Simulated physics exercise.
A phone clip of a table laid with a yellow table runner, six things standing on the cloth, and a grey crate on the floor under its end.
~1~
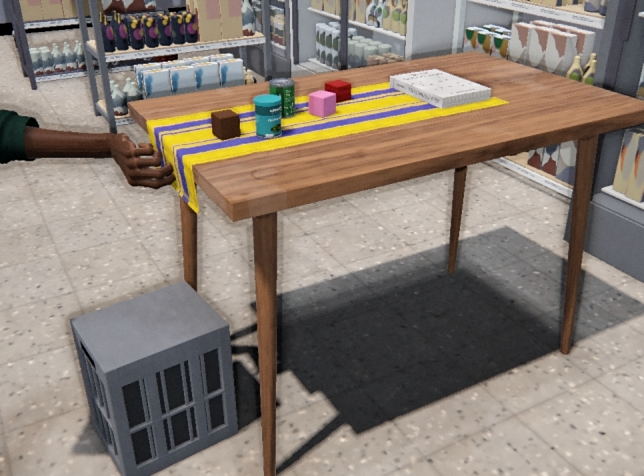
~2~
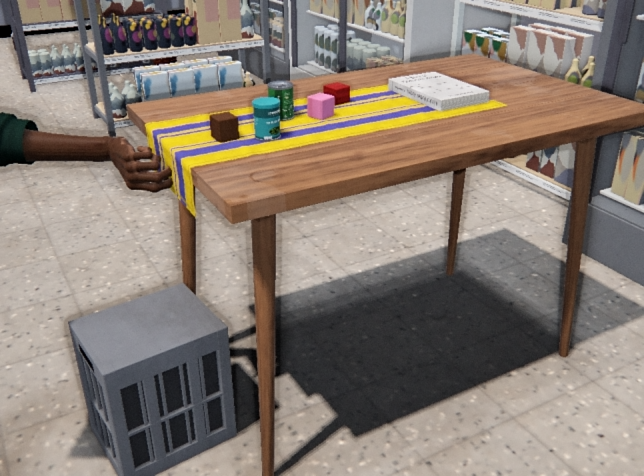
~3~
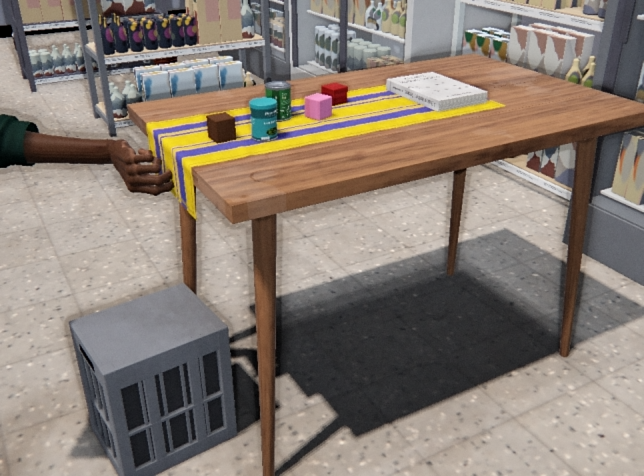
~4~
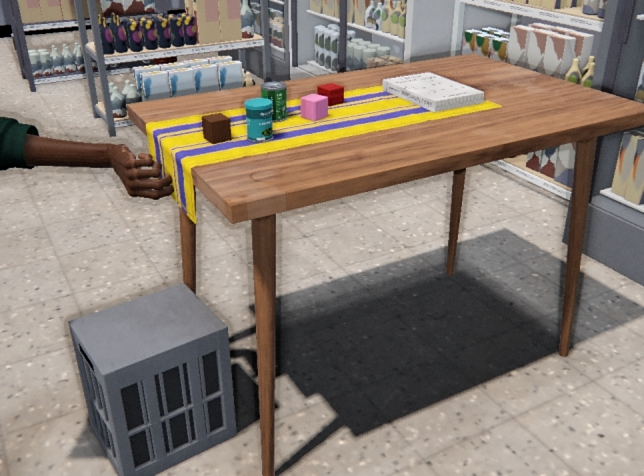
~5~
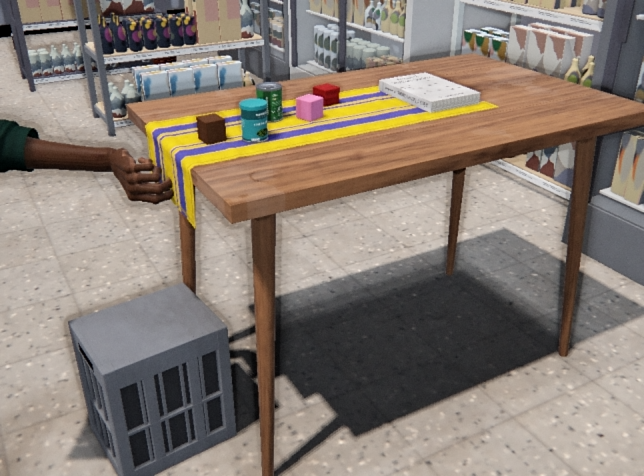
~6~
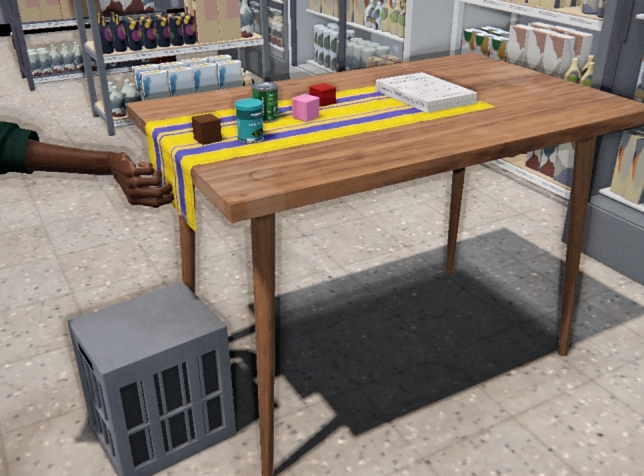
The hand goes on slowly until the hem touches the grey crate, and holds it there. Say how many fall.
The count of fallen things is three.
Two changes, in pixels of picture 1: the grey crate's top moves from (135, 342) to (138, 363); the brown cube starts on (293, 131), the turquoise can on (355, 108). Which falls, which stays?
The brown cube goes over, the turquoise can survives.
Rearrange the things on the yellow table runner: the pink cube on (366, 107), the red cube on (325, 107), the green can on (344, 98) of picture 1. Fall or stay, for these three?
The pink cube survives, the red cube stays on, the green can keeps its place on top.
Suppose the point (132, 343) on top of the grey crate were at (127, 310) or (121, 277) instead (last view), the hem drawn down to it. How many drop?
In that case 2 and 1.
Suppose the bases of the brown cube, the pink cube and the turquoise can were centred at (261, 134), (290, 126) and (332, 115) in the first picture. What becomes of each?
The brown cube is carried off; the pink cube falls; the turquoise can keeps its place on top.
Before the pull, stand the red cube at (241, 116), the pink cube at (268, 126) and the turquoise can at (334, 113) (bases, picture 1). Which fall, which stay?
The red cube tumbles off; the pink cube goes over; the turquoise can does not fall.
Soon after, hem near (175, 235); all still up.
Then, hem near (179, 280); brown cube and turquoise can gone.
Further on, hem on the crate; brown cube, turquoise can and green can gone.
At rest, hem on the crate; brown cube, turquoise can and green can gone. It carries off three.
